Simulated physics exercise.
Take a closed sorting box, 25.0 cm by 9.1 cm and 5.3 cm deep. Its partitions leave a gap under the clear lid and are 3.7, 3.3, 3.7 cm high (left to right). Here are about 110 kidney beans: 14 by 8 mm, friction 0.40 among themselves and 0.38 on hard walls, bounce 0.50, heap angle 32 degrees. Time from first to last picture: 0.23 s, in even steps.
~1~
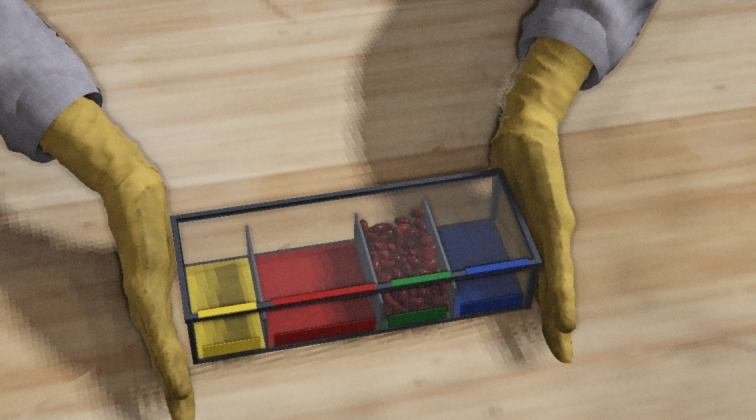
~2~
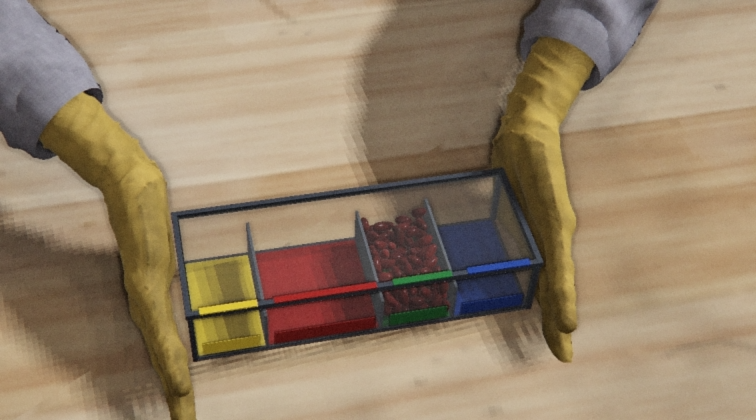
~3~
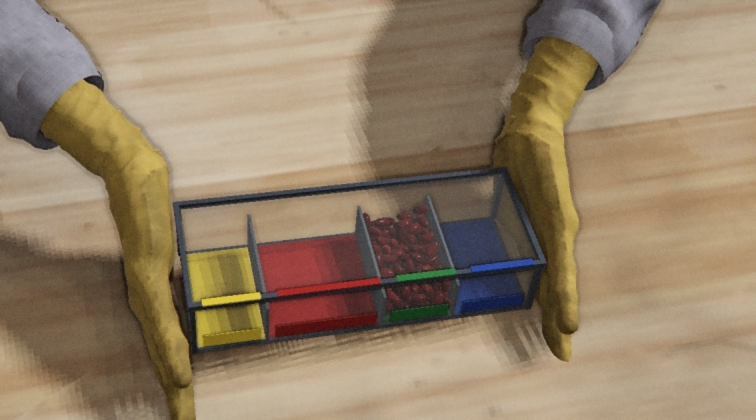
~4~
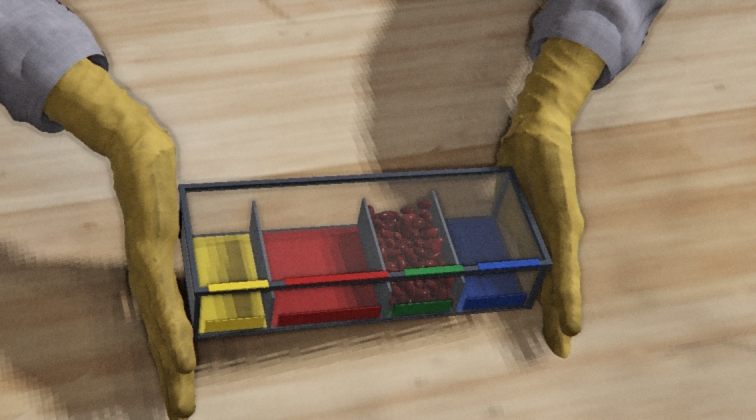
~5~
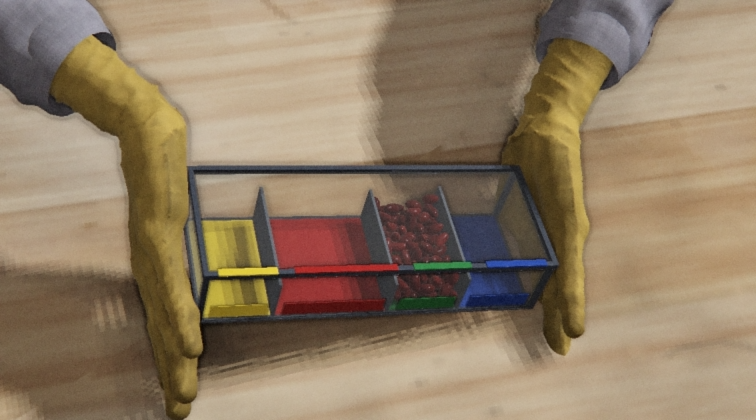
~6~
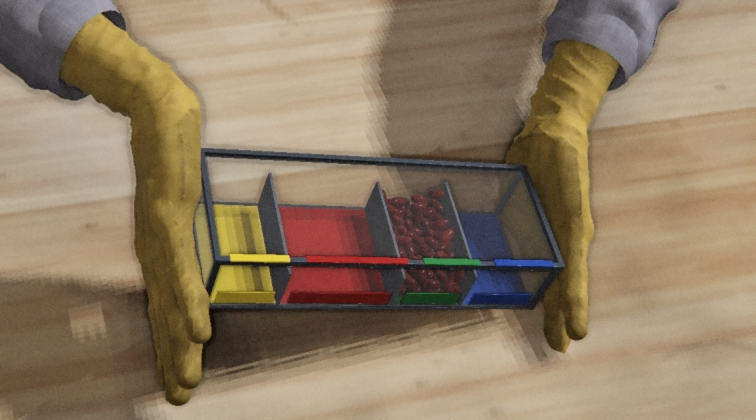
On a wooden surface, two gloved hands slowly tilt a clear box of red beans rightward.
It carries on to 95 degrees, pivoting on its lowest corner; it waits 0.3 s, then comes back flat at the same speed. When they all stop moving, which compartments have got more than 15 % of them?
Once they stop: Red compartment has not, blue compartment has, green compartment has, yellow compartment has not.
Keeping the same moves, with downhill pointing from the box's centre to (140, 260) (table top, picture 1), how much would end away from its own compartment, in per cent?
60 %.
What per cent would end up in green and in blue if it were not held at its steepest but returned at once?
Green 55, blue 45.
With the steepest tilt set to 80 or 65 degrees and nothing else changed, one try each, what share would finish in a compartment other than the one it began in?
Some 20 and 5 per cent.
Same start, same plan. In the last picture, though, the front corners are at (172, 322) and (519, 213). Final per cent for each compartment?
In the end red holds 10 %, blue holds 0 %, green holds 25 % and yellow holds 65 %.
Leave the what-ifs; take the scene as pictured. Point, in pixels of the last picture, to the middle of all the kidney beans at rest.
I'd say roughly (427, 282).
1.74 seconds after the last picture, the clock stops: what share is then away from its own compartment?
Share: Approx. 20 %.
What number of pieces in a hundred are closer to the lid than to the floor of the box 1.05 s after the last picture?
40 per cent, give or take.
Then, 1.05 s after the last picture, tilt 95 degrees; blue 20 %, green 80 %.
Then, 1.74 s after the last picture, tilt 49 degrees; blue 20 %, green 80 %.
Then, 2.47 s after the last picture, tilt 0 degrees; blue 25 %, green 75 %.
In the end, red 0 %, blue 25 %, green 75 %, yellow 0 %.
